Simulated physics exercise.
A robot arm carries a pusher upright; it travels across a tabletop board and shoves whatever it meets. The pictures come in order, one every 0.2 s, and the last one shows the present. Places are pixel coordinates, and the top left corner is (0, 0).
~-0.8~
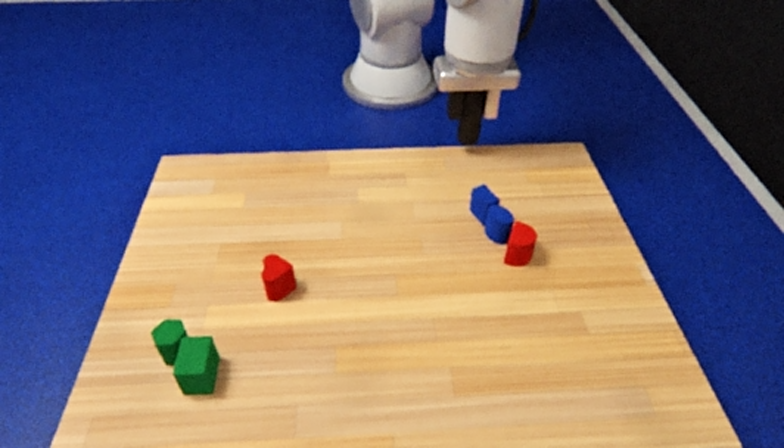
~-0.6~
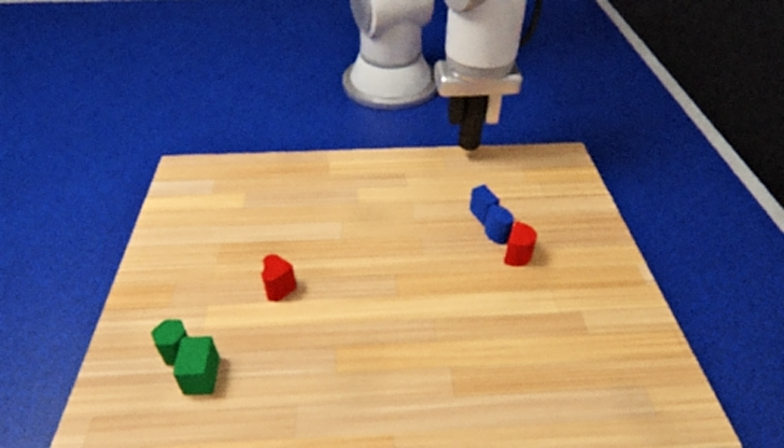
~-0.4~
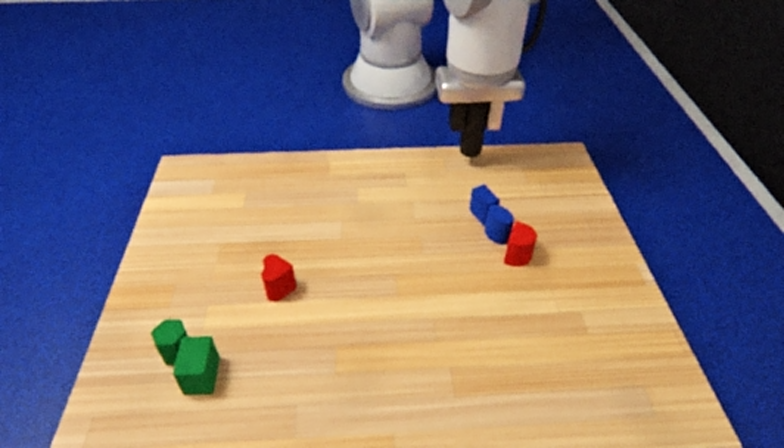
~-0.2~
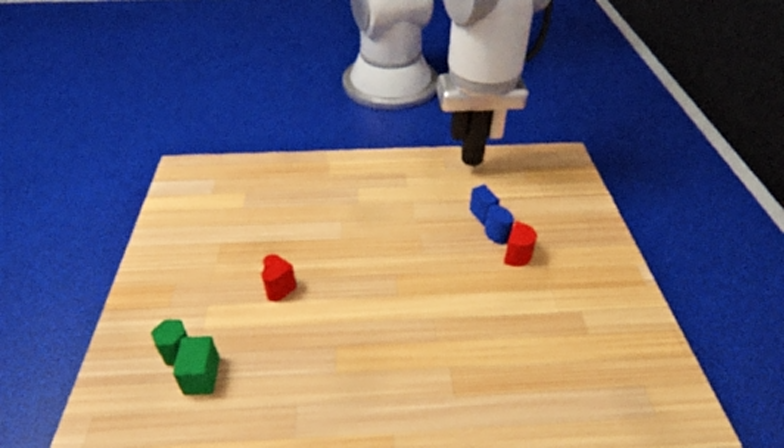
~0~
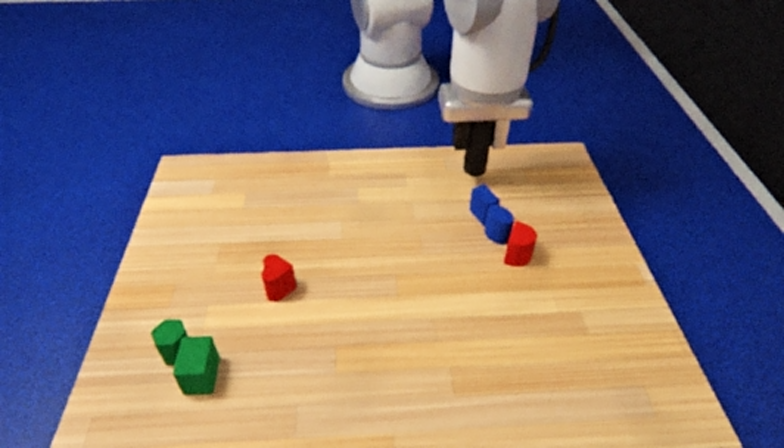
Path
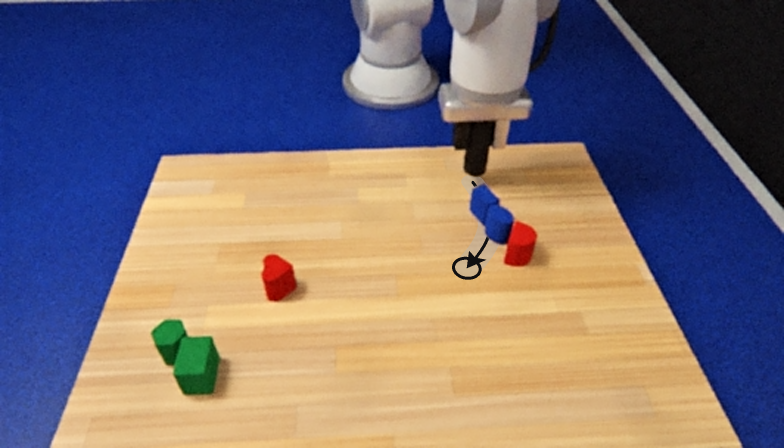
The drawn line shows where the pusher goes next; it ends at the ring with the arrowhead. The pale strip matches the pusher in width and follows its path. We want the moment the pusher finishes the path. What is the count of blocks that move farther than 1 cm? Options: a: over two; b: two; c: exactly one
(b)
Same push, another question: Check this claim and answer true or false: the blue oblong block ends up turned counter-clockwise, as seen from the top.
Answer: False.
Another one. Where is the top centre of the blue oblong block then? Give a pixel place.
Roughly at (439, 242).
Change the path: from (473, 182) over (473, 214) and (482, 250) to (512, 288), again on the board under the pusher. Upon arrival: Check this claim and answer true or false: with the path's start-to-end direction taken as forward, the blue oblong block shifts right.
This is true.
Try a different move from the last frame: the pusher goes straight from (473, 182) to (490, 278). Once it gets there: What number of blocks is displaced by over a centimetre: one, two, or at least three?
I reckon the push displaces three or more of the blocks by more than 1 cm.
The drawn path runs from (473, 182) by way of (488, 209) and (487, 239) to (467, 268).
The first path, step by step. One third of the way, pusher at (491, 198); blue oblong block at (483, 204), turned 30° clockwise; blue oval block at (500, 221), turned 45° anticlockwise.
Two thirds of the way, pusher at (489, 228); blue oblong block at (467, 226), turned 95° clockwise; blue oval block at (502, 234), turned 100° anticlockwise; red D-shaped block at (526, 236).
At the end, pusher at (469, 256); blue oblong block at (439, 242), turned 160° clockwise; blue oval block at (504, 245), turned 135° anticlockwise; red D-shaped block at (526, 237), turned 10° anticlockwise.
